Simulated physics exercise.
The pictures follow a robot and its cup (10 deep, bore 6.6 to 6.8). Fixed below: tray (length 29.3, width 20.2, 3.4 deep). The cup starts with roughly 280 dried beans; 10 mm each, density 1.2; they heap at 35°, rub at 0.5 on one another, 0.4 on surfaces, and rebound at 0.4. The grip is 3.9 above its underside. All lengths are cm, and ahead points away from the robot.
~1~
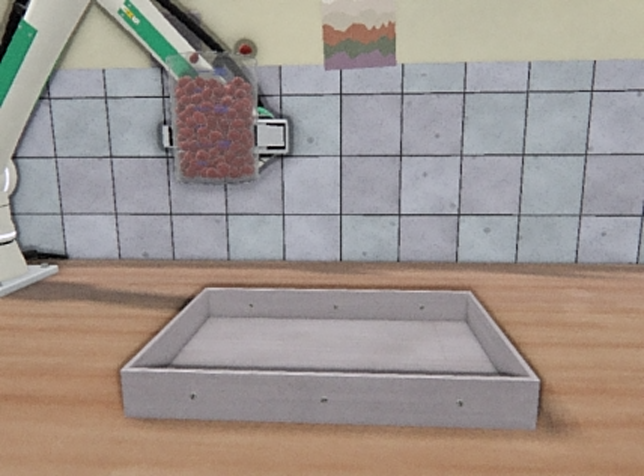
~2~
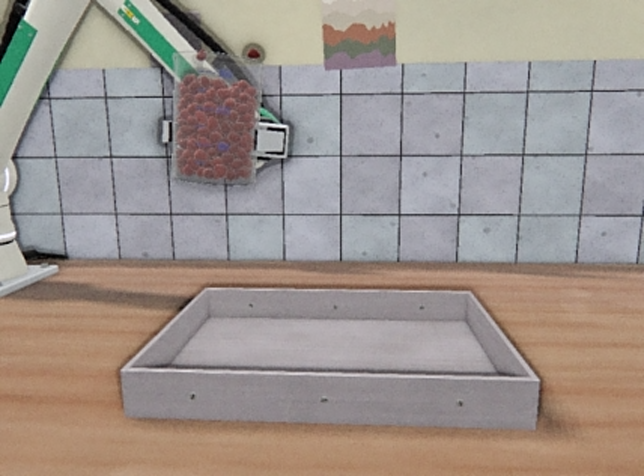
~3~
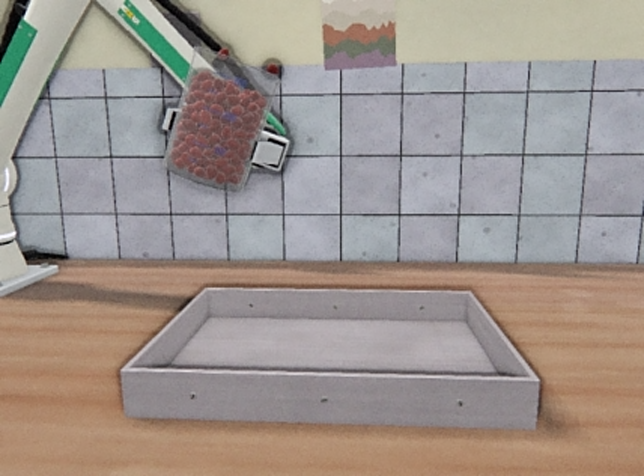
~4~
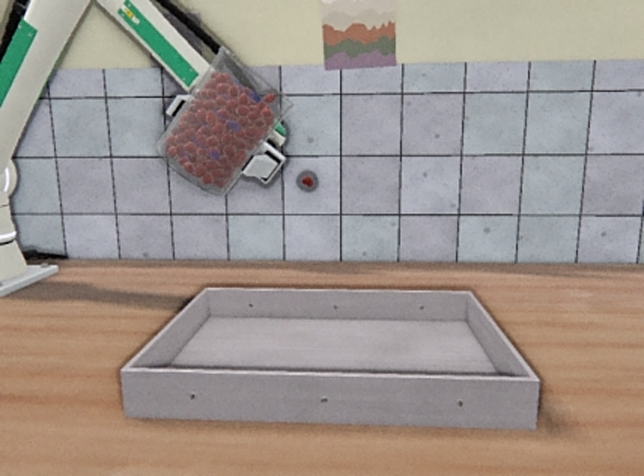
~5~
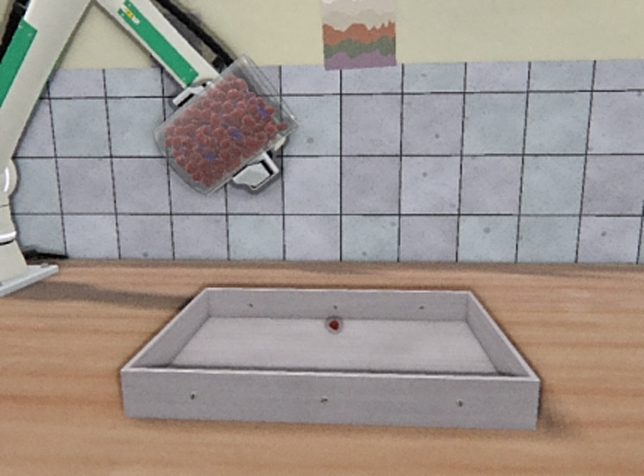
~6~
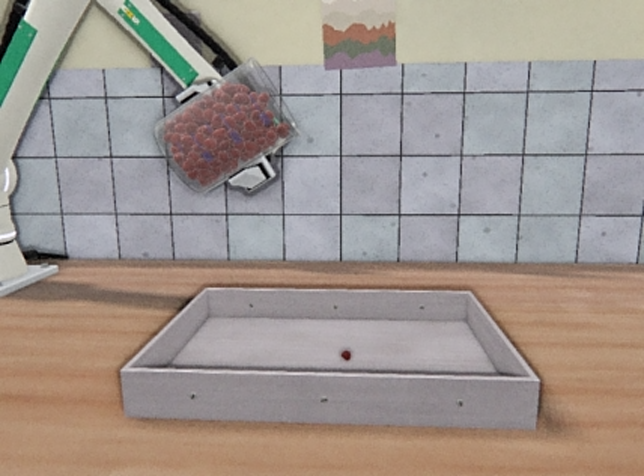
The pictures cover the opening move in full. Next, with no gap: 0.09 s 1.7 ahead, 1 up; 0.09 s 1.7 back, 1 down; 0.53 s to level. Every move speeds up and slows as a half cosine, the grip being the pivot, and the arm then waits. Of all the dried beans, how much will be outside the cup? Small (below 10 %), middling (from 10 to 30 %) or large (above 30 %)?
A small share, below 10 %, ends outside the cup.
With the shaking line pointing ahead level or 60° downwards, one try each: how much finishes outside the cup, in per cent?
Some 5 and 0 per cent.
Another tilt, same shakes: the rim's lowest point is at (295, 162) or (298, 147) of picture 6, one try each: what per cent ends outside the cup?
Some 20 and 10 per cent.
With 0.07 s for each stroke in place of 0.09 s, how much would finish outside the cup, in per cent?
Then about 10 per cent.
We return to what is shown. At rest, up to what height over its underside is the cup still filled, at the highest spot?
Some 10.0 cm.
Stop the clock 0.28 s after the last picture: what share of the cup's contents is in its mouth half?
About 45 per cent.
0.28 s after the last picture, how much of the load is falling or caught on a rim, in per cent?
Roughly 2 per cent.
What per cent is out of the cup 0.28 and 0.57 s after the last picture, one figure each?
About 5, 5.
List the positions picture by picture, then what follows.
In the first frame, cup middle at (216, 123), level; upper third of the load around (214, 99), from x 180 to 250, top at y 50; 284 in the cup.
In the second frame, cup middle at (217, 123), tilted 6° forward; upper third of the load around (217, 98), from x 180 to 255, top at y 55.
In the third frame, cup middle at (220, 124), tilted 20° forward; upper third of the load around (222, 100), from x 175 to 275, top at y 55.
In the fourth frame, cup middle at (224, 126), tilted 39° forward; upper third of the load around (227, 105), from x 170 to 310, top at y 80; 283 in the cup, 1 in flight or on a rim.
In the fifth frame, cup middle at (226, 128), tilted 53° forward; upper third of the load around (230, 108), from x 170 to 335, top at y 80; 283 in the cup, 1 in the tray.
In the sixth frame, cup middle at (227, 129), tilted 59° forward; upper third of the load around (229, 111), from x 170 to 345, top at y 90; 283 in the cup, 1 in the tray.
Then, 0.28 s after the last picture, tilted 54° forward, highest piece 24 above the table; 273 in the cup, 5 in the tray, 6 in flight or on a rim.
Then, 0.57 s after the last picture, tilted 10° forward, highest piece 27 above the table; 272 in the cup, 12 in the tray.
Then, 0.91 s after the last picture, level, highest piece 27 above the table; 272 in the cup, 12 in the tray.
Then, 1.96 s after the last picture, level, highest piece 27 above the table; 272 in the cup, 12 in the tray.
Final count, 272 in the cup, 12 in the tray. That is 4 % outside the cup.
